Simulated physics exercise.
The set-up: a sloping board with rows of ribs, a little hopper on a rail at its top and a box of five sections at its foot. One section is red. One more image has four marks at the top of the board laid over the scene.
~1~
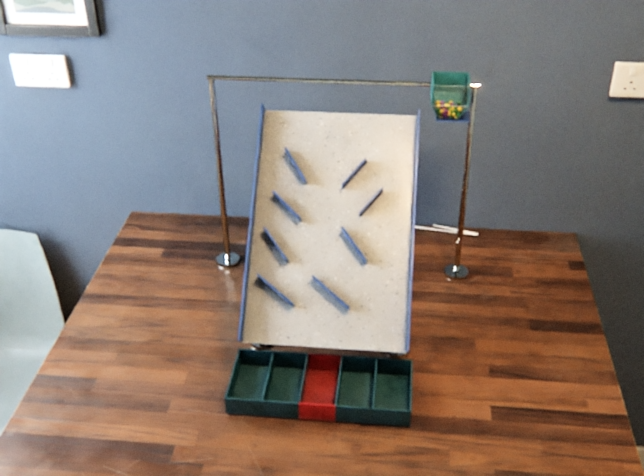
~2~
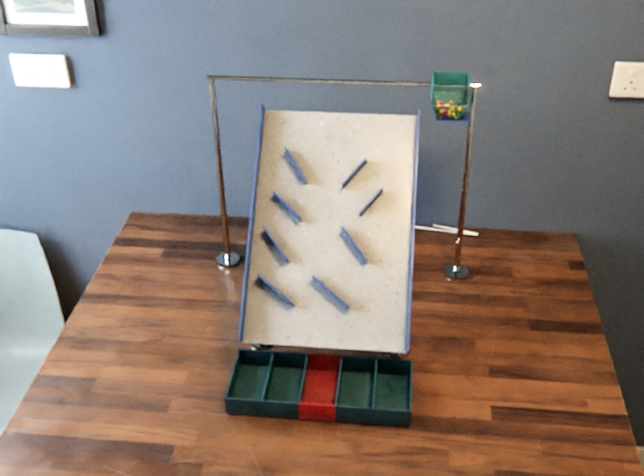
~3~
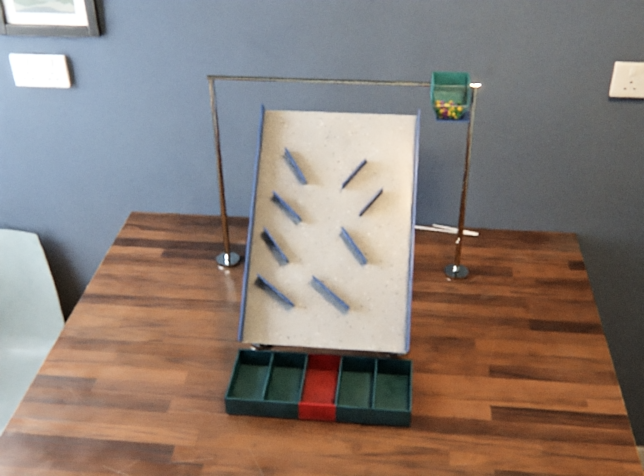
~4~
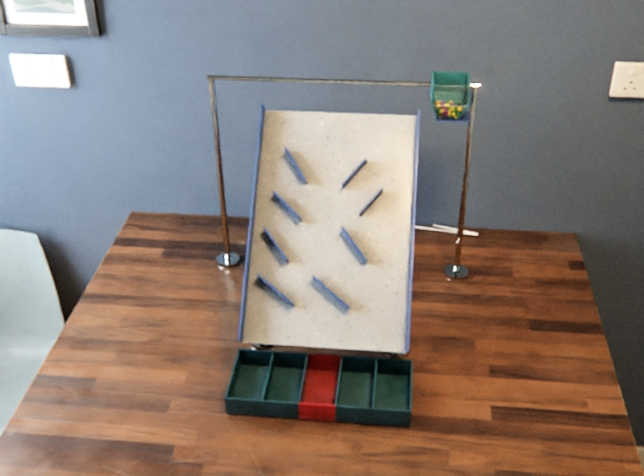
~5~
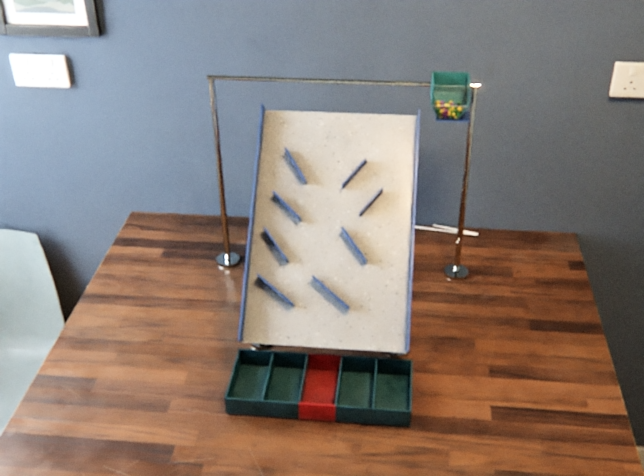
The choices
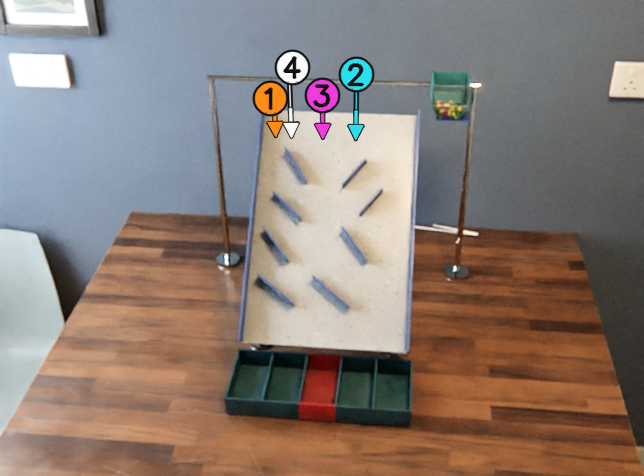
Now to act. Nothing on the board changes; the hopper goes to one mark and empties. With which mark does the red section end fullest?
Take 2.
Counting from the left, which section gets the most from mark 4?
It is the fifth one.
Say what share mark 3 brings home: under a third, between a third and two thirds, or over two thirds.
It is under a third.
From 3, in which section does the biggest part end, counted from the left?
It is the fifth one.
On the marked copy, mark 1 meets the board at (275, 131); mark 2 meets the board at (355, 134); mark 3 meets the board at (322, 133); mark 4 meets the board at (291, 132).
For mark 1, a small part in the red section, about two thirds in other sections, about a quarter outside the box.
For mark 2, about a third in the red section, about a third in other sections, about a quarter outside the box.
For mark 3, a small part in the red section, most in other sections, a small part outside the box.
For mark 4, a small part in the red section, about two thirds in other sections, about a quarter outside the box.
